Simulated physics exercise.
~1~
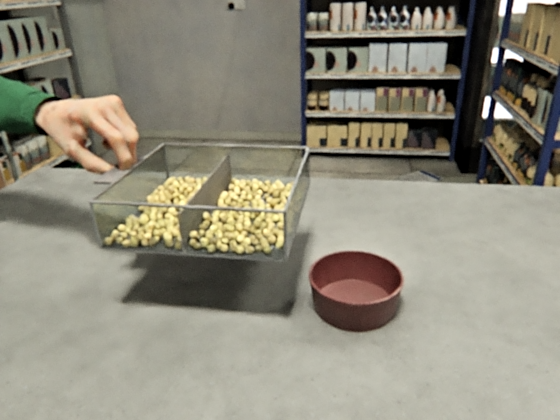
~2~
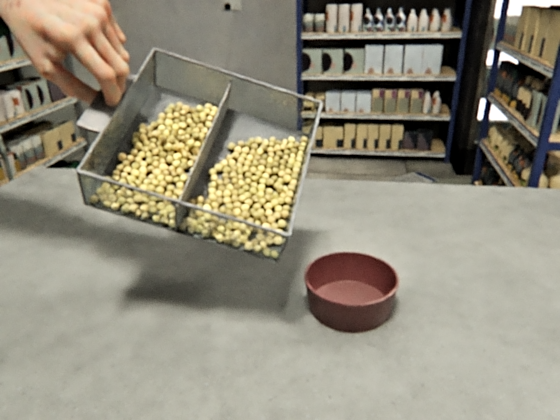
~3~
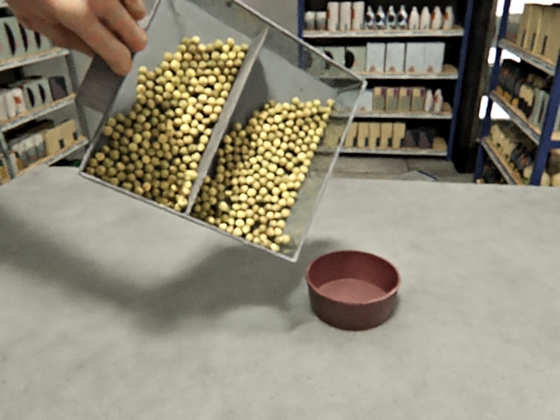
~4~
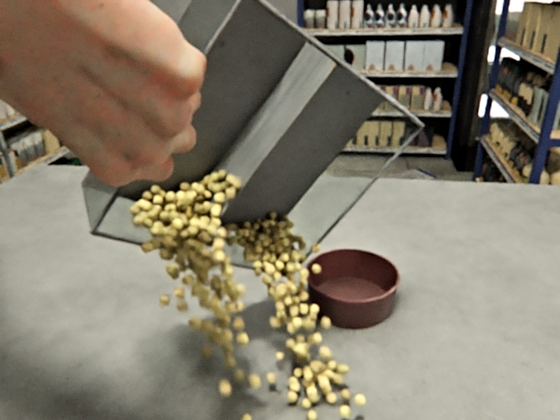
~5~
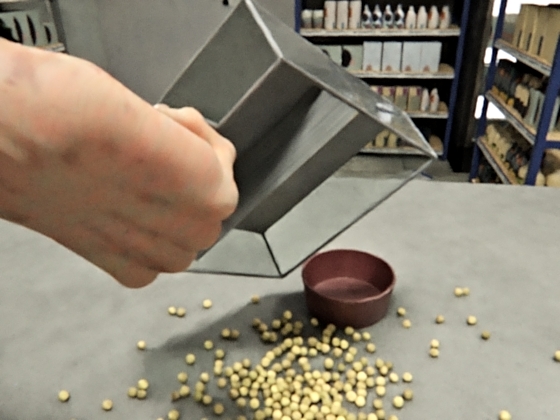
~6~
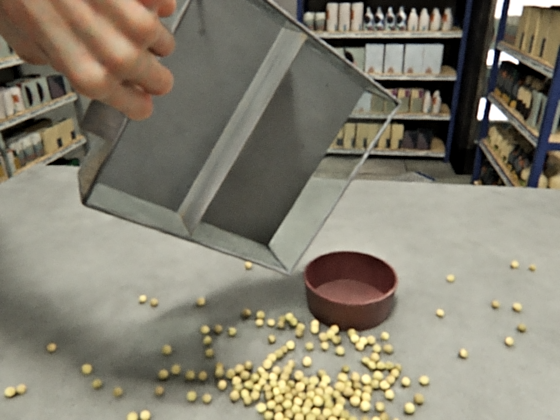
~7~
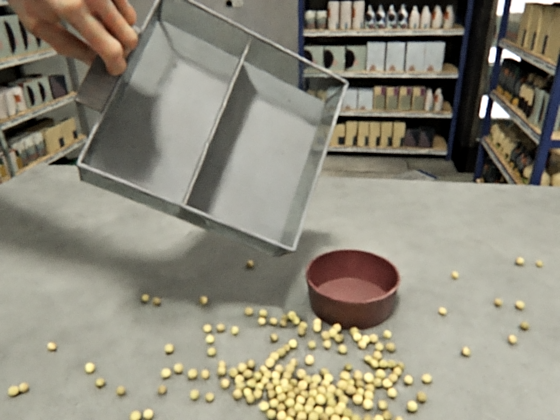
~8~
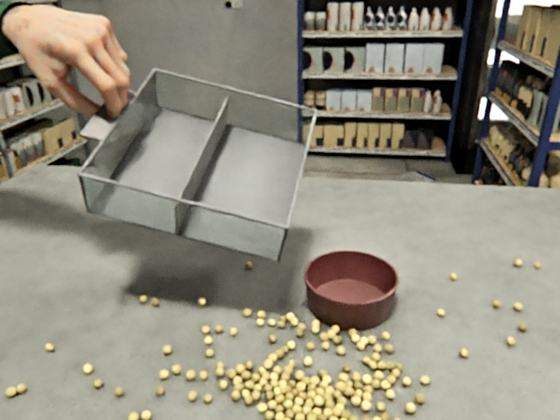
A hand tips a divided clear-sided tray of soya beans, spilling them all beside a dark red dish, then tilts it back empty.
